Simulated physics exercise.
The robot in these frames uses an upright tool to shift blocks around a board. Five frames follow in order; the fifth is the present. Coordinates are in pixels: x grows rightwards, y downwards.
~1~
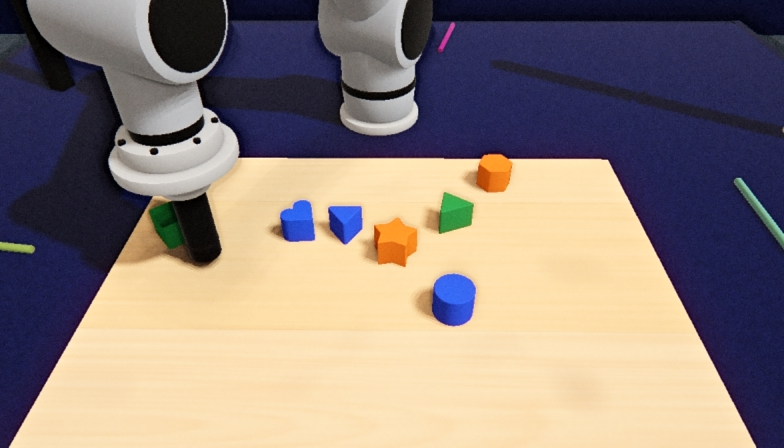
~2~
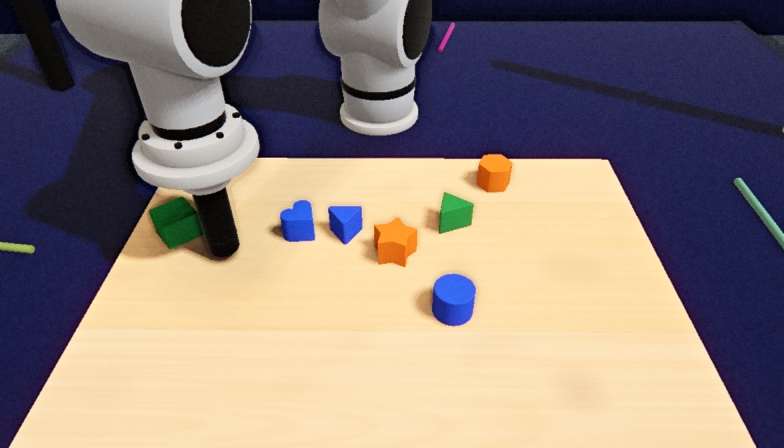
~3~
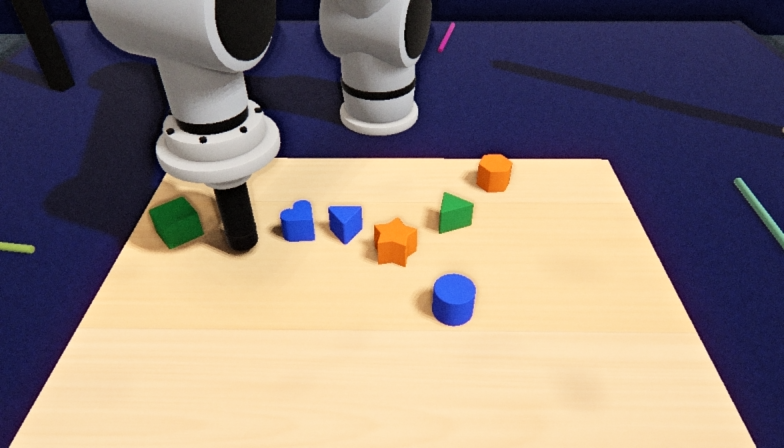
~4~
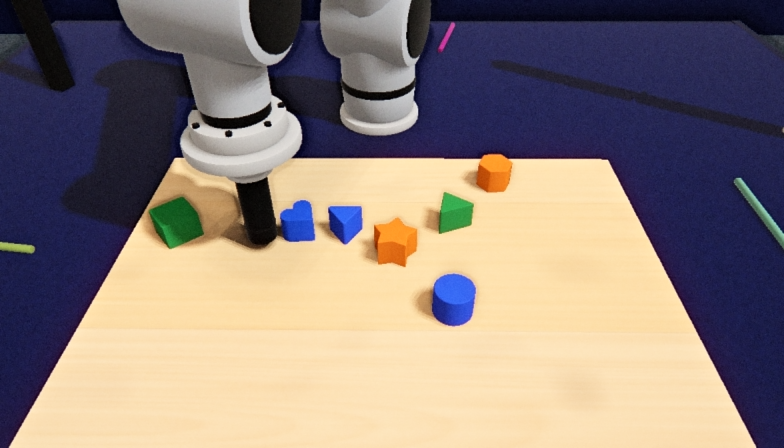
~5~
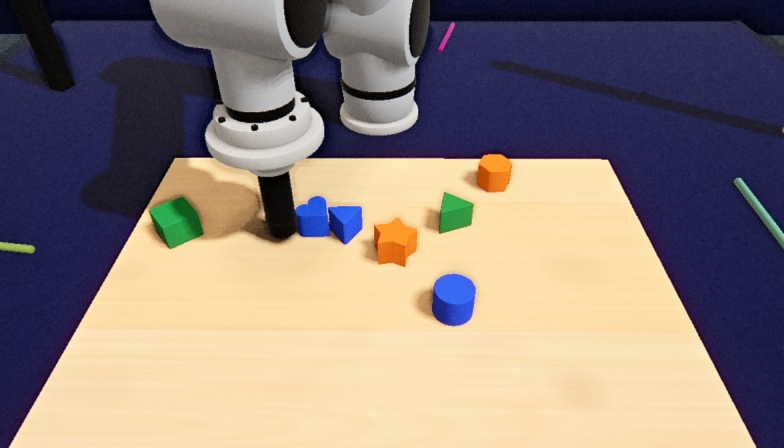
Robot arm moving its upright black tool rightward across a wooden board, nudging a blue heart-shaped block toward a blue triangle.
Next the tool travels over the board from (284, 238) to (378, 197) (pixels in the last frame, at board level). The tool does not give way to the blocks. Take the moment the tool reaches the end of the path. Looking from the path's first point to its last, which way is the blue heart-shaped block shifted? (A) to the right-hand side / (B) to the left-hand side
My answer is option A.
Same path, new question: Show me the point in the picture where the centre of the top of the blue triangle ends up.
The blue triangle ends near (368, 210).
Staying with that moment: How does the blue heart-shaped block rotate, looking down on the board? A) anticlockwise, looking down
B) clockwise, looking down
B
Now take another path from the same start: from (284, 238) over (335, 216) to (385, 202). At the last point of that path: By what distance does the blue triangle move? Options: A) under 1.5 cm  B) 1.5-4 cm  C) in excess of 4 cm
It's B.
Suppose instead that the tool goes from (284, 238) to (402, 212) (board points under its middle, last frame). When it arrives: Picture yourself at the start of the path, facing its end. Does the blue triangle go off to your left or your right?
The shift goes right.
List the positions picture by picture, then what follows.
In the first frame, tip of the tool (207, 253), middles of tops, blue heart-shaped block (298, 211), blue triangle (344, 212), orange star block (395, 231).
In the second frame, tool (225, 248), nothing pushed.
In the third frame, tool (244, 242), nothing pushed.
In the fourth frame, tool (263, 236), nothing pushed.
In the fifth frame, tool (283, 230), blue heart-shaped block (313, 207), blue triangle (344, 212), orange star block (395, 231).
What follows on the original path. One third of the way, tool (318, 215); blue heart-shaped block (348, 195), turned 15° clockwise; blue triangle (364, 210), turned 75° clockwise.
Two thirds of the way, tool (349, 201); blue heart-shaped block (379, 189), turned 55° clockwise; blue triangle (368, 210), turned 100° clockwise.
At the end, tool (377, 189); blue heart-shaped block (397, 186), turned 120° clockwise; blue triangle (368, 210), turned 100° clockwise; orange star block unmoved.
